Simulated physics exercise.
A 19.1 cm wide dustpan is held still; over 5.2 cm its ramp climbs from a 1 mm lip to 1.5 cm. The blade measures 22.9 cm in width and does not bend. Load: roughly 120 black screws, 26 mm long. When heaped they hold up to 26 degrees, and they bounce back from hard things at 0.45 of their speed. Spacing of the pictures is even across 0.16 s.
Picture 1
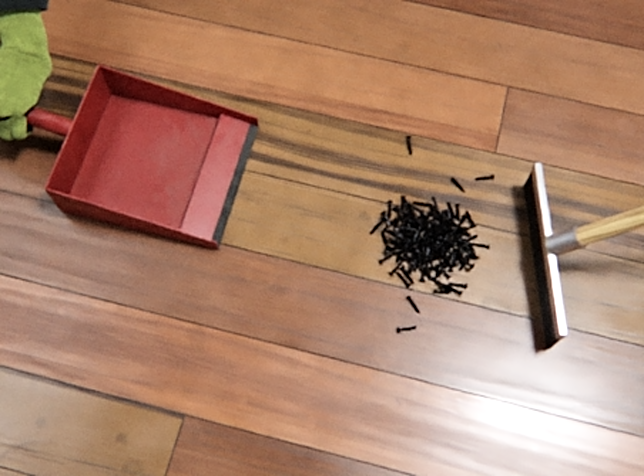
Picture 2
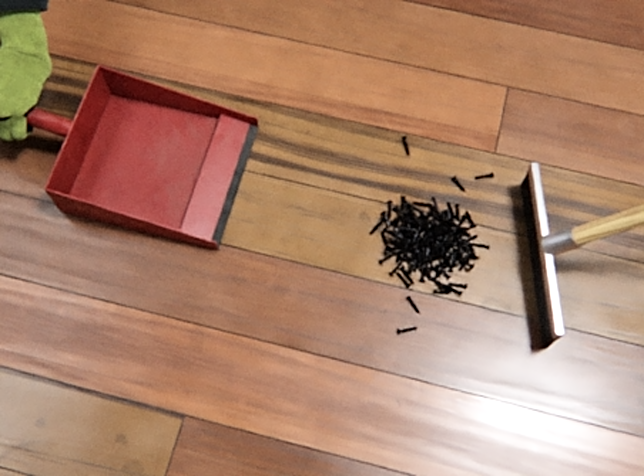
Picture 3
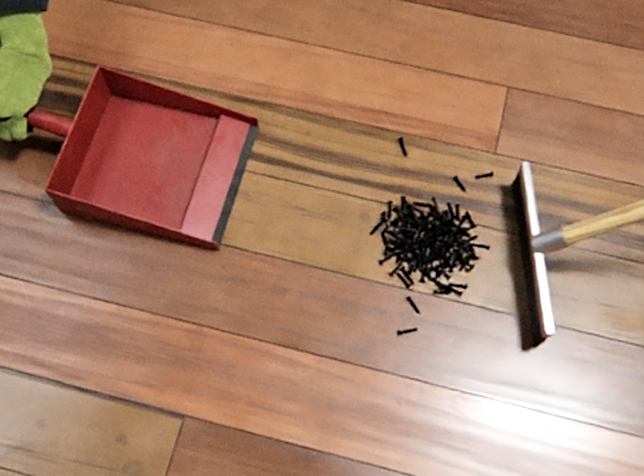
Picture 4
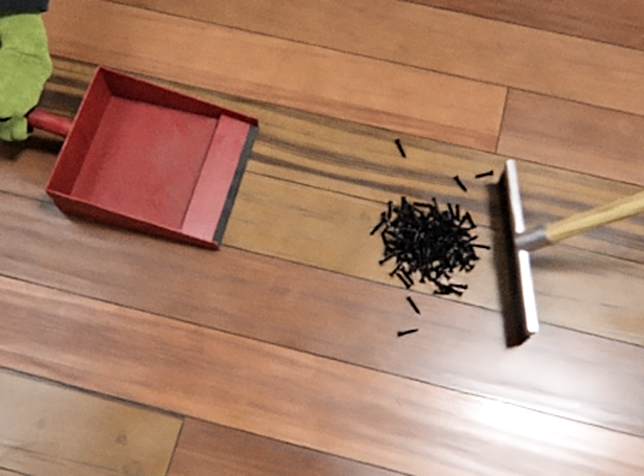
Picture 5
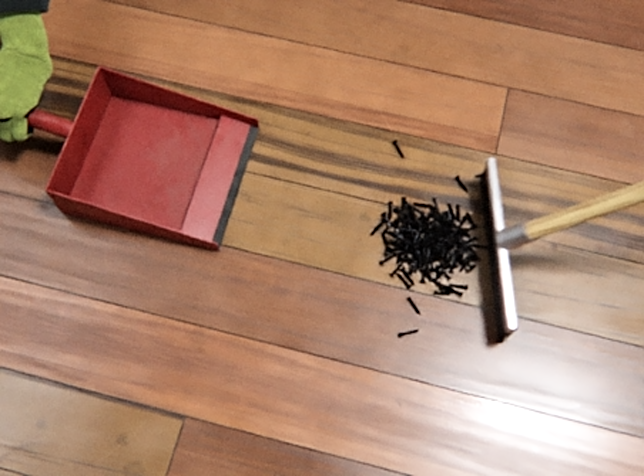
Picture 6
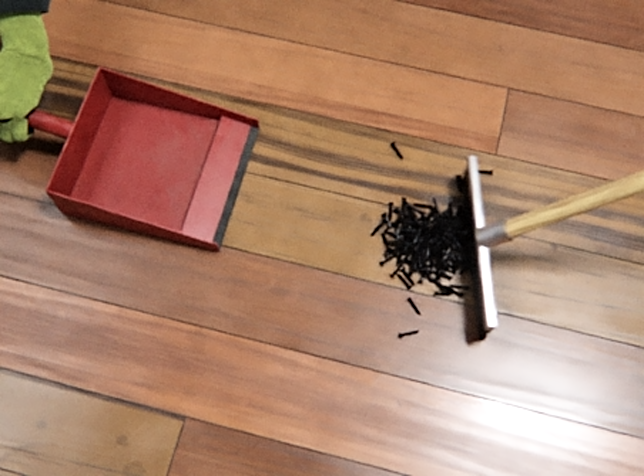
Broom-like blade on a wooden handle sliding left across a wood floor into a pile of black screws, gloved hand holding red dustpan still.
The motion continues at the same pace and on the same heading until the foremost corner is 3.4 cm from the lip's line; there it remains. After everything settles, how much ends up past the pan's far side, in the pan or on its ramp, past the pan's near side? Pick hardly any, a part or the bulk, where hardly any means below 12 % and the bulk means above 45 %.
Far side: Hardly any; pan: A part; near side: A part.
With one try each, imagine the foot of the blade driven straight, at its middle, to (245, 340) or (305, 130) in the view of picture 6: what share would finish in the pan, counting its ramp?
Roughly 0 % and 0 %.
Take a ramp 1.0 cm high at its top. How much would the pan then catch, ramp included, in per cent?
Close to 25 per cent then.
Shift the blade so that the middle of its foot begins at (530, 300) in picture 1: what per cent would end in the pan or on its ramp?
Something close to 20 percent.
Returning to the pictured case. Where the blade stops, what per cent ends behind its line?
Around 5 in a hundred.
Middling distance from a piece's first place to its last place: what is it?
It comes to some 26 cm.
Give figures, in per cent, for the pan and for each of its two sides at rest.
Far: 0; pan: 20; near: 25 (percent).
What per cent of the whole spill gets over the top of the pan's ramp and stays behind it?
Around 0 in a hundred.
Then, 0.17 s after the last picture, middle of the blade 19 cm from the lip; 0 % over the lip, far side 0 %, near side 5 %.
Then, 0.29 s after the last picture, middle of the blade 10 cm from the lip; 0 % over the lip, far side 0 %, near side 15 %.
Then, 0.54 s after the last picture, middle of the blade 7 cm from the lip; 25 % over the lip, far side 0 %, near side 25 %.
In the end, far side 0 %, pan 20 %, near side 25 %, in front of the lip or behind the blade 50 %.
